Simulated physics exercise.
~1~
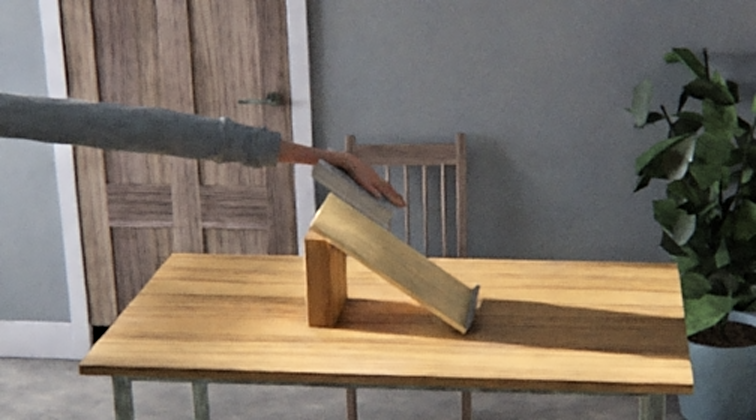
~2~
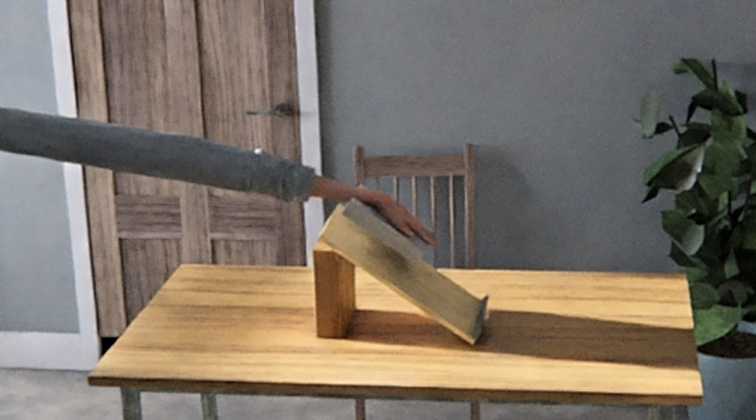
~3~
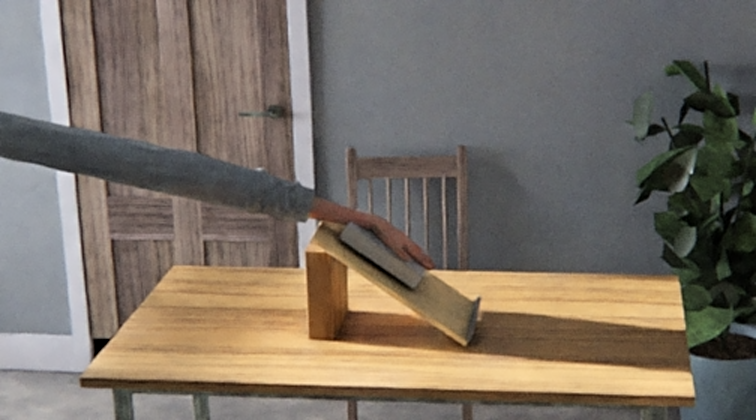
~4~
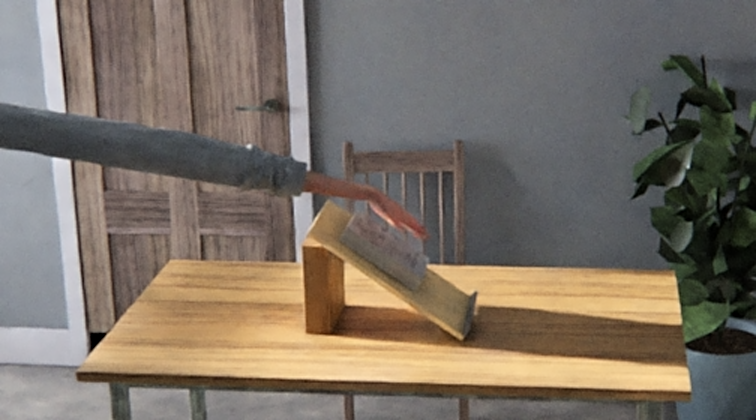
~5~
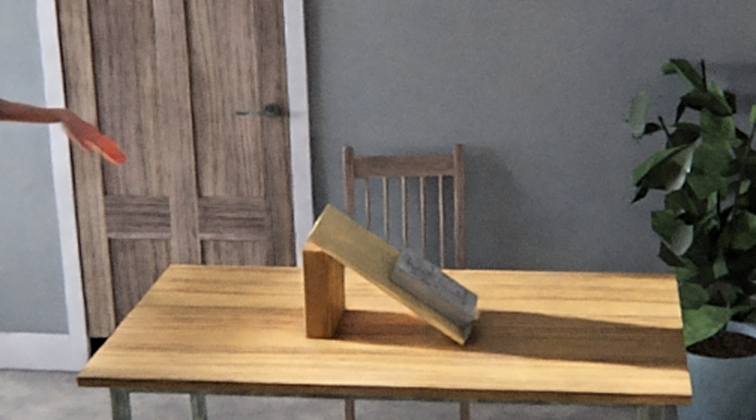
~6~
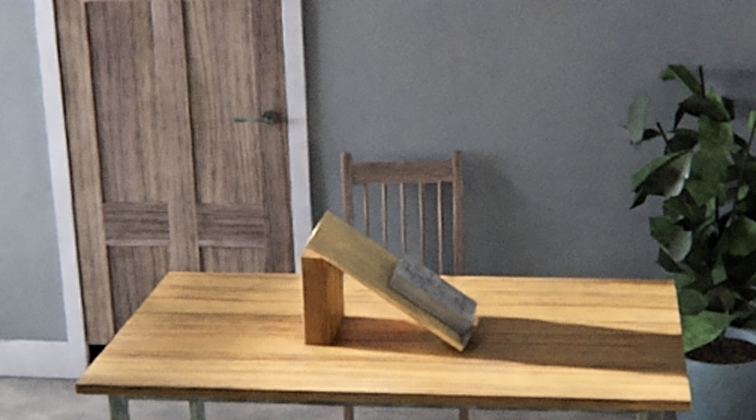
A grey-white book is lowered by a hand onto a sloping wooden board propped on a table, then slides down to the right as the hand lets go and withdraws to the left, and ends resting against the raised lip at the board's lower end.
